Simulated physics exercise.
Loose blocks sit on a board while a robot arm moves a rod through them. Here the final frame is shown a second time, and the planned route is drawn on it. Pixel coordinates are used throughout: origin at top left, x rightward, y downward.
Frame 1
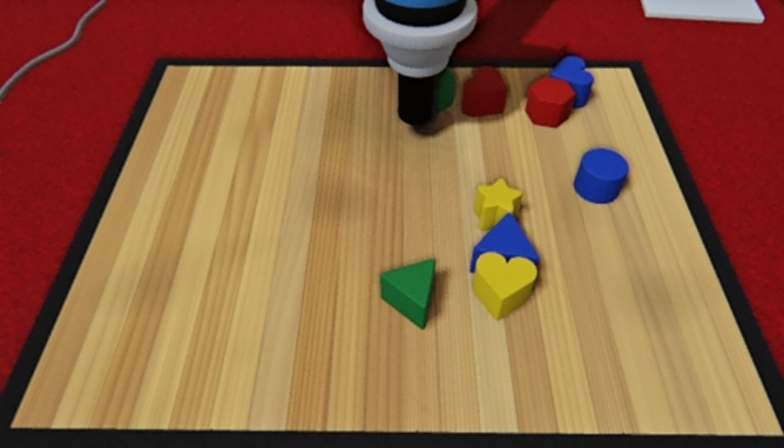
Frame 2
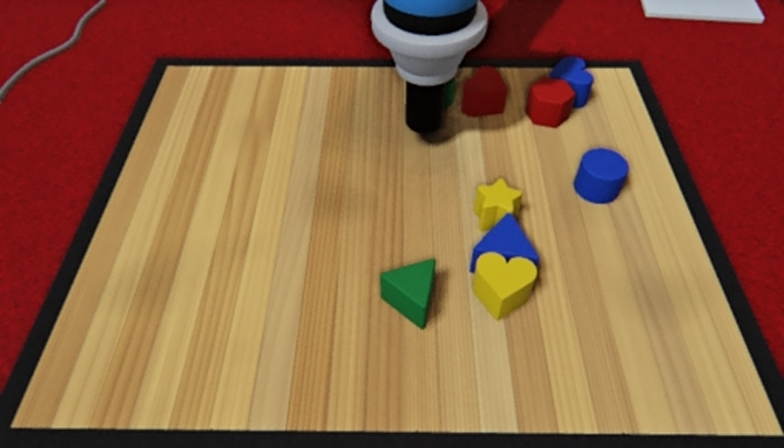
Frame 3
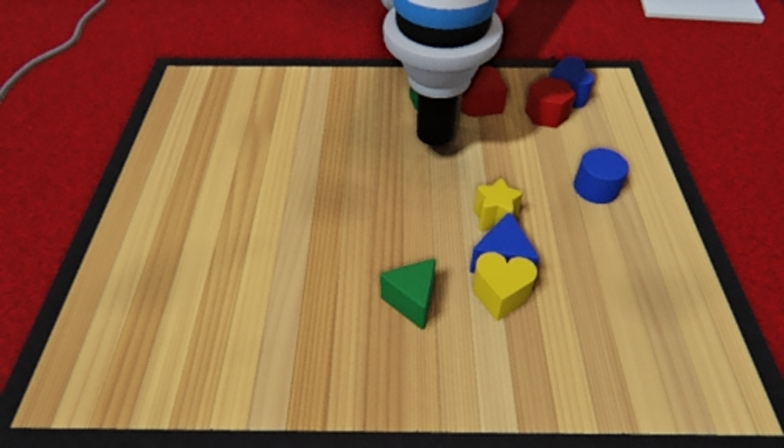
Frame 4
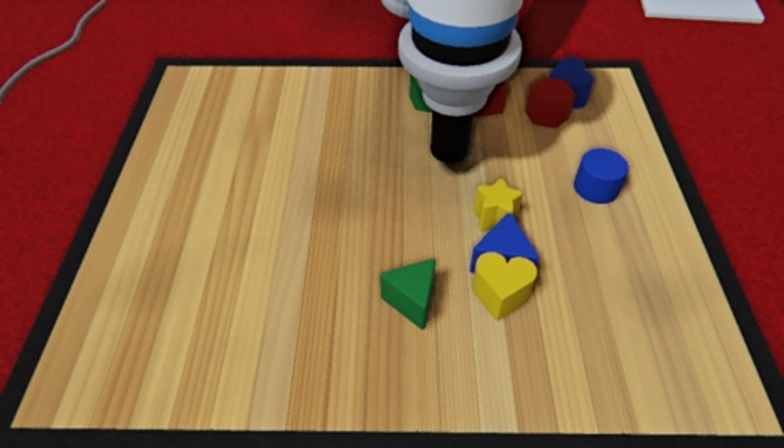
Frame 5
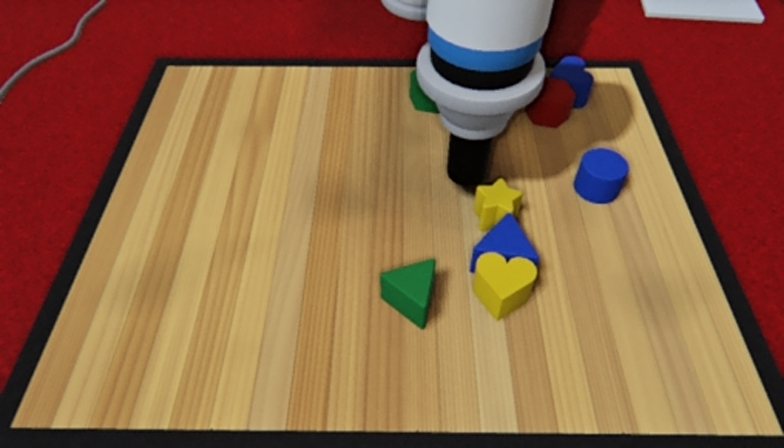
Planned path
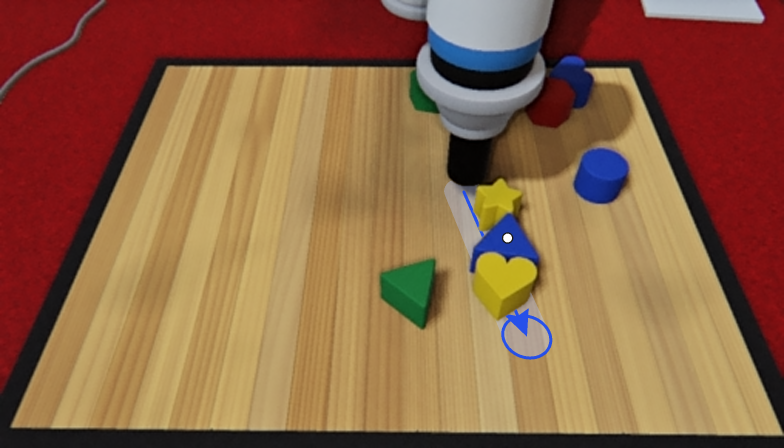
The robot arm moves its black rod down and right across the board, pushing no blocks.
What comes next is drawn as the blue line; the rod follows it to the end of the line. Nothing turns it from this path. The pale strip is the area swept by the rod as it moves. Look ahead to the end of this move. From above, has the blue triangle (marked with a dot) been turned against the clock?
Yes.
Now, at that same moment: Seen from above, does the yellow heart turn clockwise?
That would be a yes.
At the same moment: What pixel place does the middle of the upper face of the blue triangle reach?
Its top middle will sit at (569, 285).
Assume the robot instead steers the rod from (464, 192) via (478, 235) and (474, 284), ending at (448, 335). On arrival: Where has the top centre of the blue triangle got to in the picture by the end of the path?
The spot you're after is about (534, 258) in the image.
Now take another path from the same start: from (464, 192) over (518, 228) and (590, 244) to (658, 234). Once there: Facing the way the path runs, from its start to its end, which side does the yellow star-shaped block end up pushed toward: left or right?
Moves right.
Path on the board, from (464, 192) to (527, 336); the dot is on the blue triangle.
On the path given first. One third of the way, rod (485, 216); yellow star-shaped block (526, 210), turned 65° anticlockwise; yellow heart (506, 277), turned 15° clockwise; blue triangle (529, 246), turned 40° clockwise.
Two thirds of the way, rod (508, 265); yellow star-shaped block (530, 214), turned 90° anticlockwise; yellow heart (508, 299), turned 20° clockwise; blue triangle (554, 271), turned 10° anticlockwise.
At the end, rod (532, 320); green triangle in place; yellow star-shaped block (530, 214), turned 90° anticlockwise; yellow heart (506, 342), turned 35° clockwise; blue triangle (569, 285), turned 50° anticlockwise.
